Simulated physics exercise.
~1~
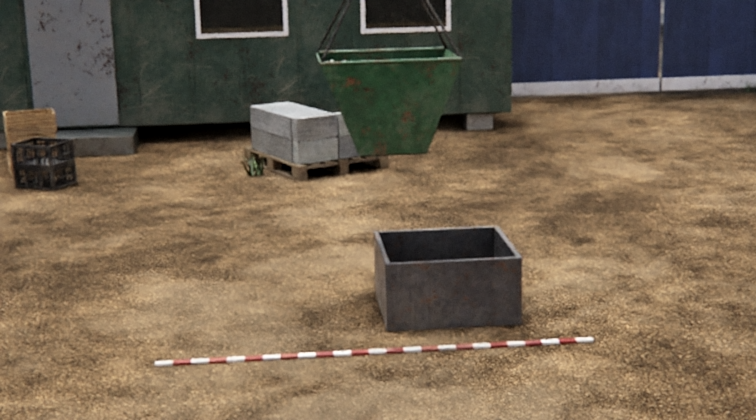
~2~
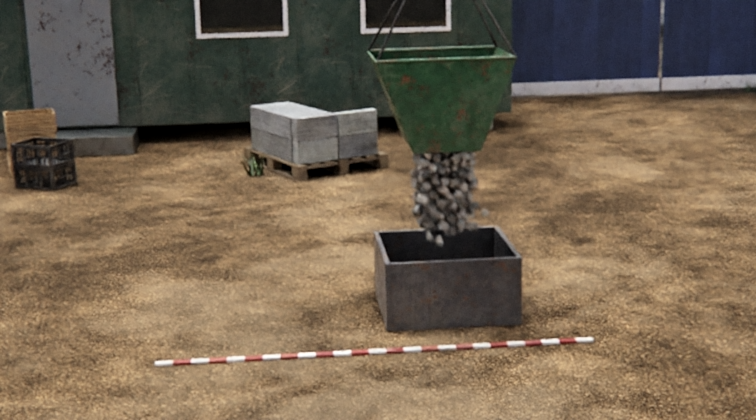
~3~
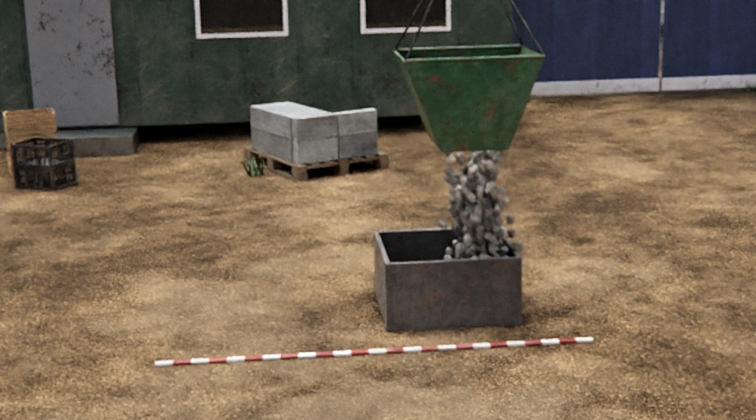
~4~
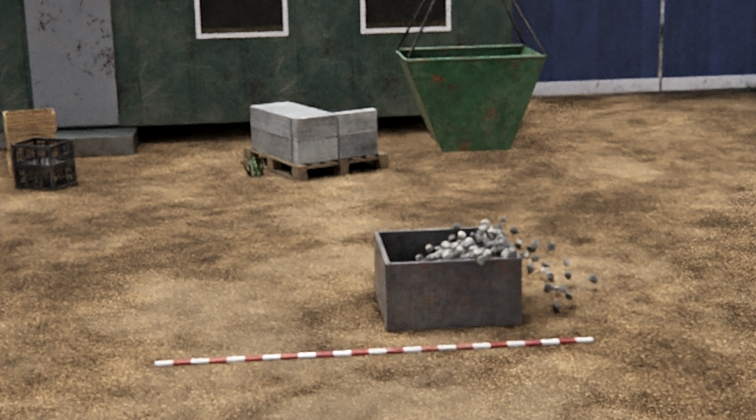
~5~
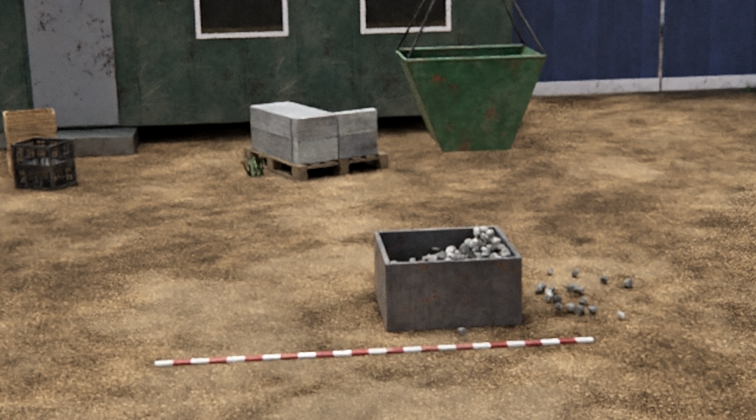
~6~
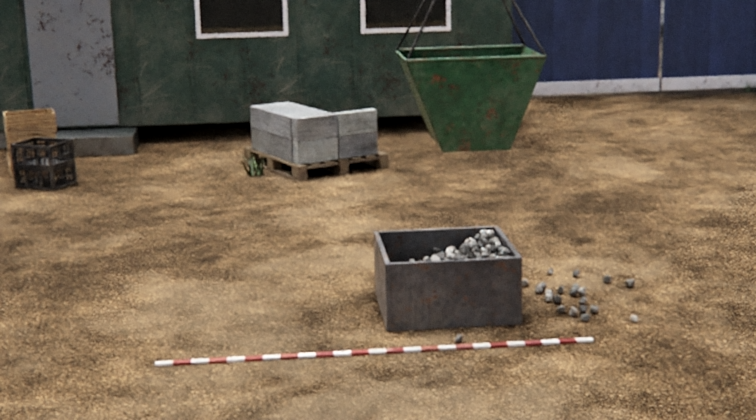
A green, rust-marked hopper hangs on cables above a dirt yard, seen from the side and slightly above by a still camera. Below stands an open grey bin, with a red and white striped pole on the ground in front, grey blocks on a pallet behind, and green and blue walls beyond. The hopper moves rightwards and pours grey stones down into the bin, continuing as it nears the bin's right side. It empties and hangs still while some stones spill over the right edge. Most rest in the bin, heaped towards the right, with a few scattered on the dirt beside it.
